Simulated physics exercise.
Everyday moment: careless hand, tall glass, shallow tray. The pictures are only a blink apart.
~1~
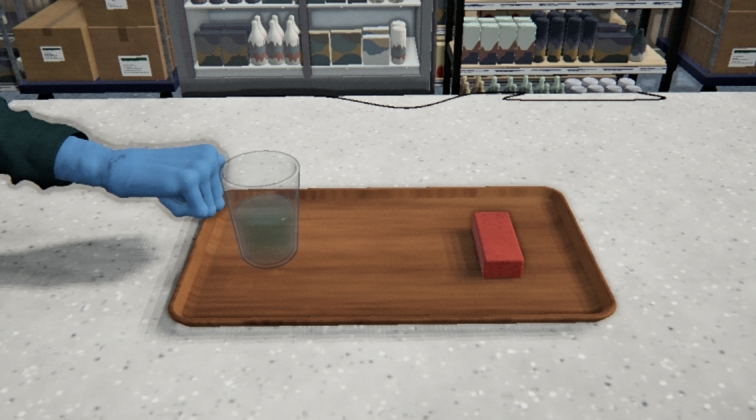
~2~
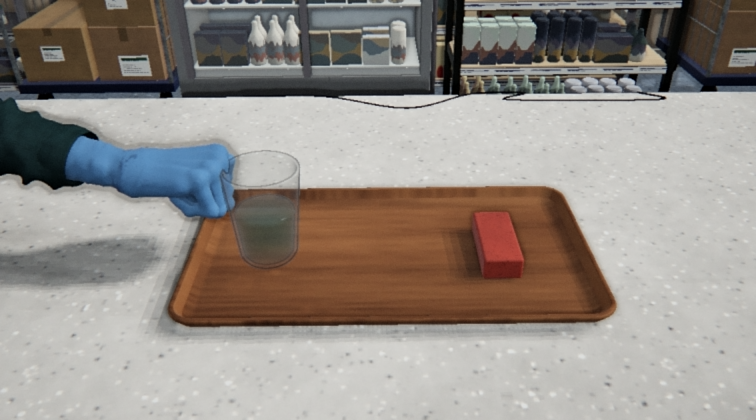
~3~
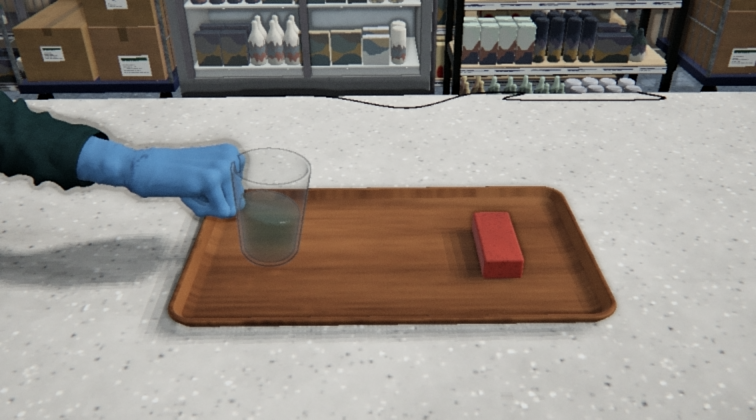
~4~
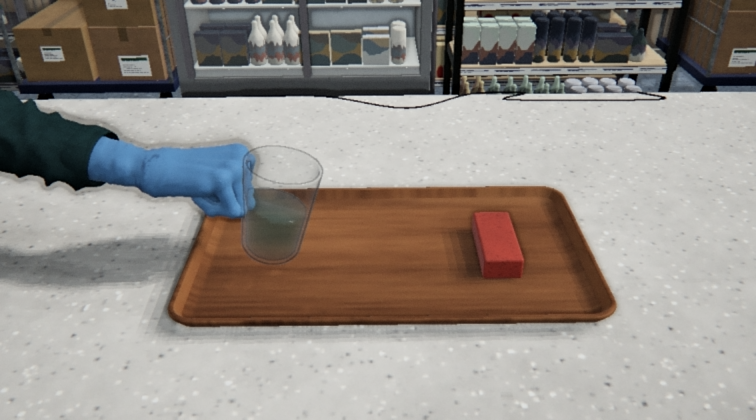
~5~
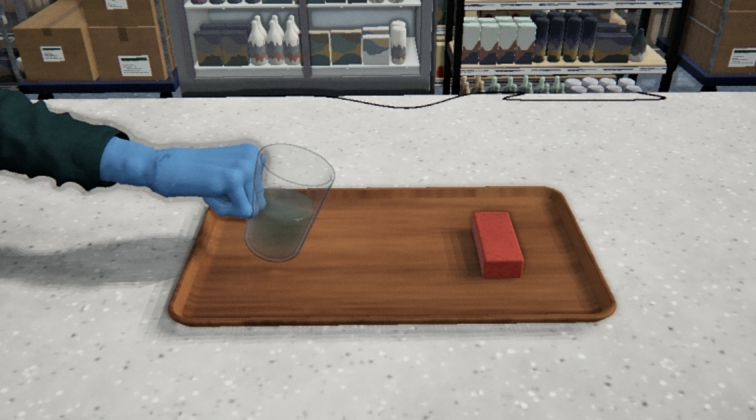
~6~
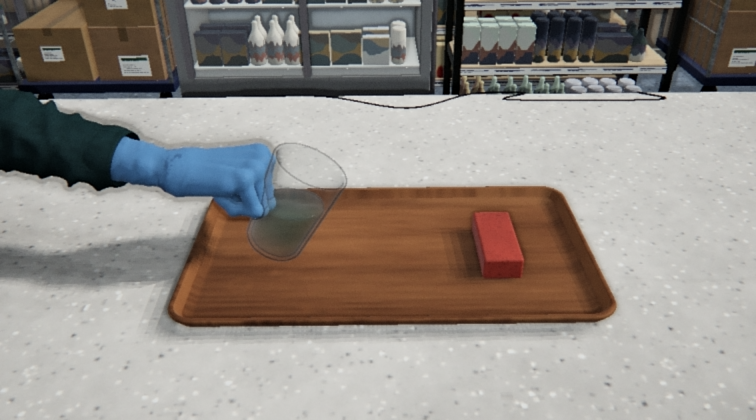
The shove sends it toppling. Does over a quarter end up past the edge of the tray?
No.
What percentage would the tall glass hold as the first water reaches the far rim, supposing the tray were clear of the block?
About 50 per cent.
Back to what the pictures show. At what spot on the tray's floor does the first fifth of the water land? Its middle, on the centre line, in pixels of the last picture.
It lands near (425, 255).
A moment on, the tall glass is falling and 100 per cent is in the glass, 0 on the tray and 0 above or beyond its rim.
Next, the tall glass lies on its side and 83 per cent is in the glass, 6 on the tray and 11 above or beyond its rim.
Then the tall glass lies on its side and 39 per cent is in the glass, 48 on the tray and 13 above or beyond its rim.
Later the tall glass lies on its side and 19 per cent is in the glass, 76 on the tray and 5 above or beyond its rim.
At rest 95 per cent is held by tray and glass, 5 is off the tray.
